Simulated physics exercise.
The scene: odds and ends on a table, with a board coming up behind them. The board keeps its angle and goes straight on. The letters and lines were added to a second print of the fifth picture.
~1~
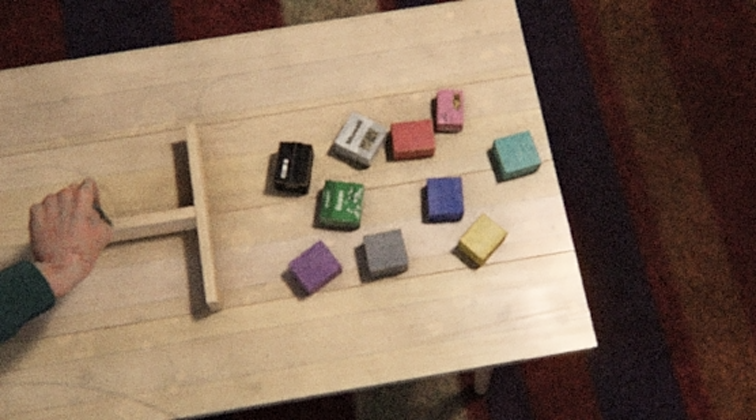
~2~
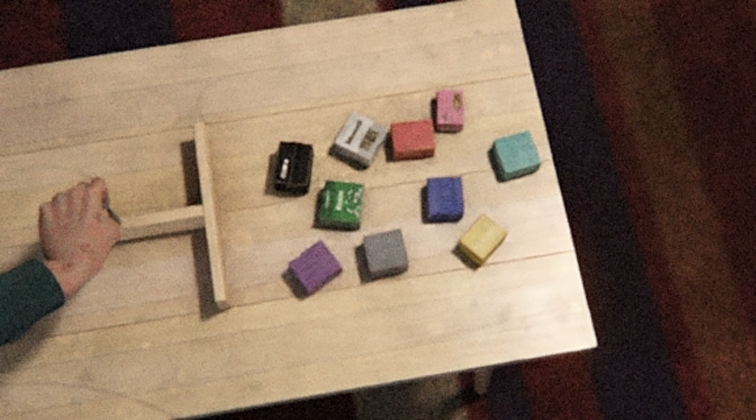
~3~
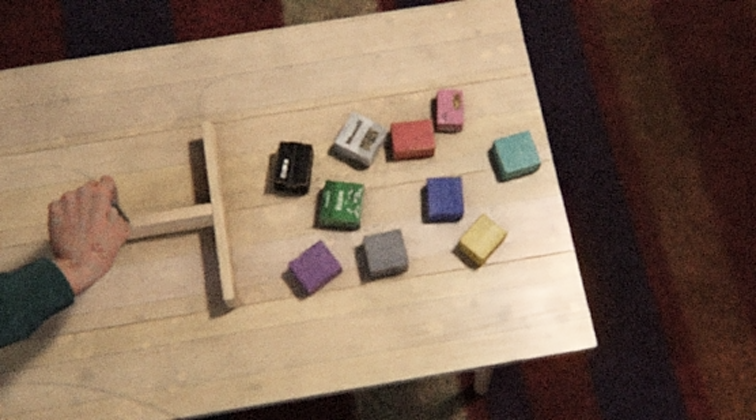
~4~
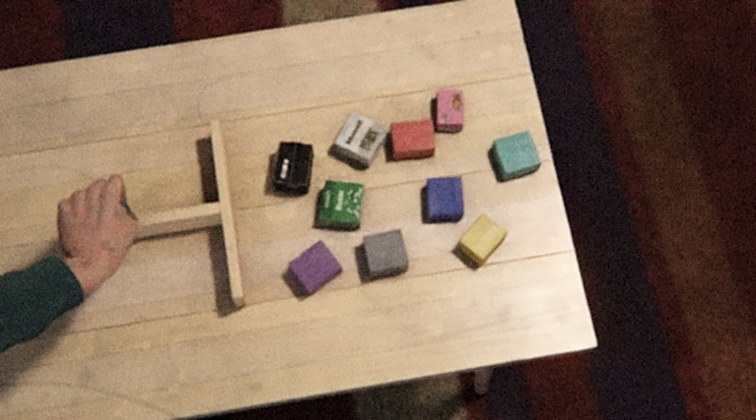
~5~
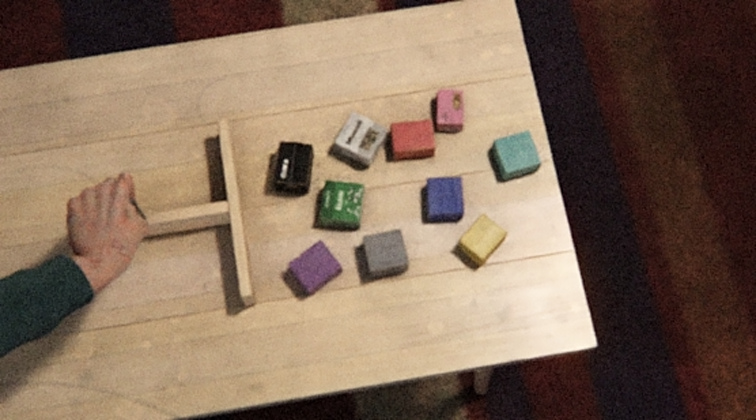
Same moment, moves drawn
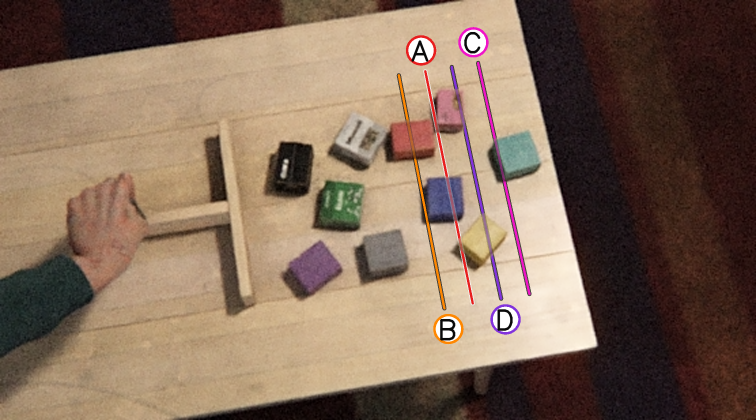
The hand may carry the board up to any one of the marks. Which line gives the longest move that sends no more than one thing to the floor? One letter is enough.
A is the last line within the limit.
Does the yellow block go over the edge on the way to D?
By then, yes.
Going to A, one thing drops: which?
It is the turquoise block.
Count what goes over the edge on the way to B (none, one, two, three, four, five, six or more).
By then, none.
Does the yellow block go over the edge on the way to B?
No.
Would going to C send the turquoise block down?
Yes.
On the marked copy, A at (448, 183); B at (421, 187); C at (503, 174); D at (475, 179).
Taking A. A third of the way, board (312, 193); purple block (352, 271); grey block (390, 254).
Two thirds of the way, board (389, 180); turquoise block (524, 158); yellow block (510, 236).
When it is over, board (446, 171); turquoise block over the edge; yellow block (566, 231); one fallen.
As for the rest, B is within the limit but short; C drops six; D drops three.
